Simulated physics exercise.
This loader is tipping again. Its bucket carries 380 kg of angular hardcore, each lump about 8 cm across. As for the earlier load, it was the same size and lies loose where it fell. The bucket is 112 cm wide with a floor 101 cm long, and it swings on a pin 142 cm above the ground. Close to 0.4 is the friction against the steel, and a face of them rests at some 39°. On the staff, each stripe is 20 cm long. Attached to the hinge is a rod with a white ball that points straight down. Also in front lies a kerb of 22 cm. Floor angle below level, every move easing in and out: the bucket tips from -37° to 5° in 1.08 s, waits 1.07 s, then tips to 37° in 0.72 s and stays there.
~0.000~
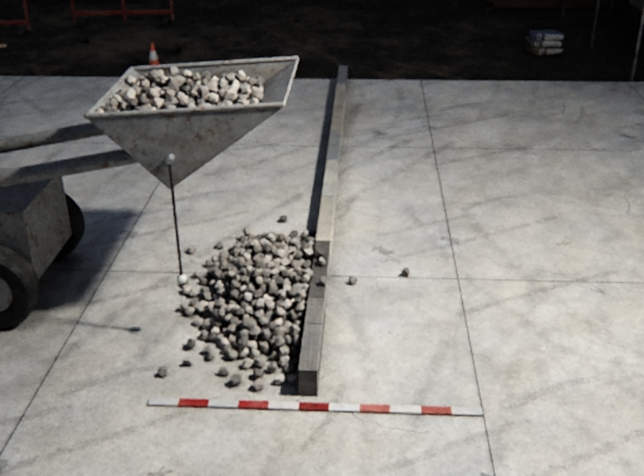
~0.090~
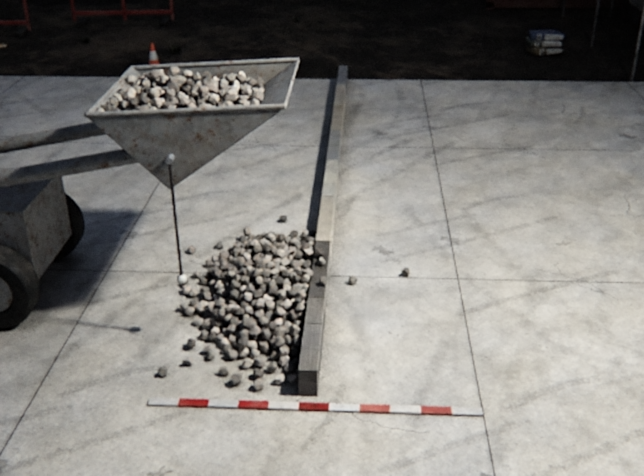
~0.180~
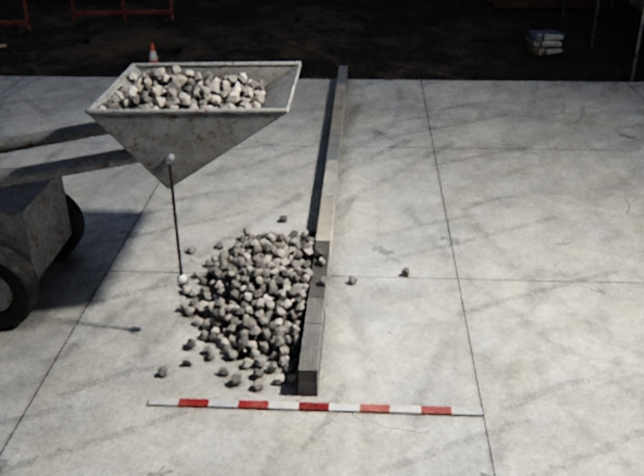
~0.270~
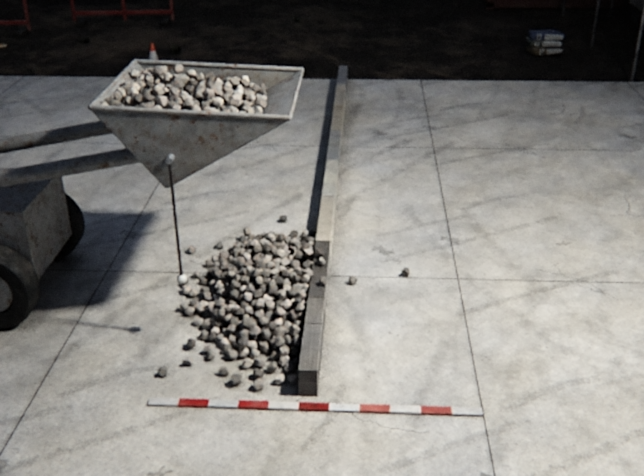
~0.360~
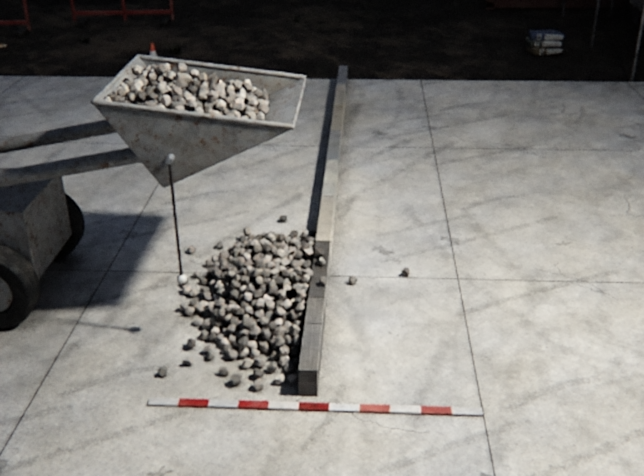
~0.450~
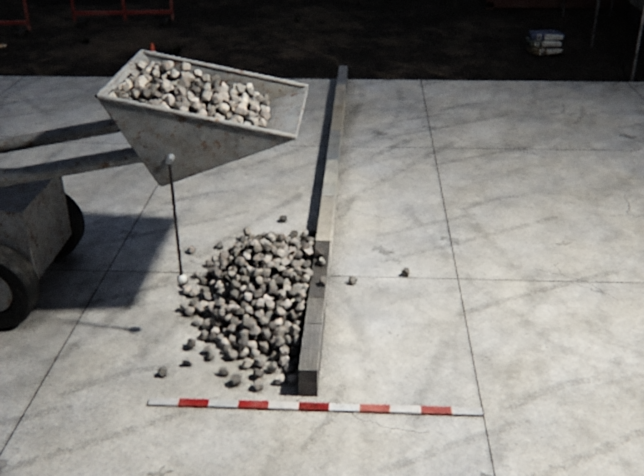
On a concrete yard, a loader's stone-filled bucket slowly tilting down to the right, above a loose stone heap against a kerb.
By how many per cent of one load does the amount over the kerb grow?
It grows by about 72 per cent of one load.
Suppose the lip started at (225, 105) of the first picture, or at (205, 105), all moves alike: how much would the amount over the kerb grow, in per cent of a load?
The first would add some 10 per cent and the second some 5 per cent.
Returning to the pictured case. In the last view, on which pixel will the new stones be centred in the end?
Middle: Approx. (354, 286) px.
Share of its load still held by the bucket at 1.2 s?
About 100 per cent.
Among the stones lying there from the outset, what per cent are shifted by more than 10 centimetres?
About 0 %.
After 0.8 s the floor is at -2°; in per cent of one load, 100 in the bucket, 100 on this side of the kerb; the foremost stones are at (332, 268).
After 1.2 s the floor is at 5°; in per cent of one load, 100 in the bucket, 100 on this side of the kerb; the foremost stones are at (332, 268).
After 3.3 s the floor is at 37°; in per cent of one load, 36 in the bucket, 147 on this side of the kerb, 17 over the kerb; the foremost stones are at (380, 290).
After 6.0 s the floor is at 37°; in per cent of one load, 0 in the bucket, 128 on this side of the kerb, 72 over the kerb; the foremost stones are at (482, 268). Net gain over the kerb, 72.
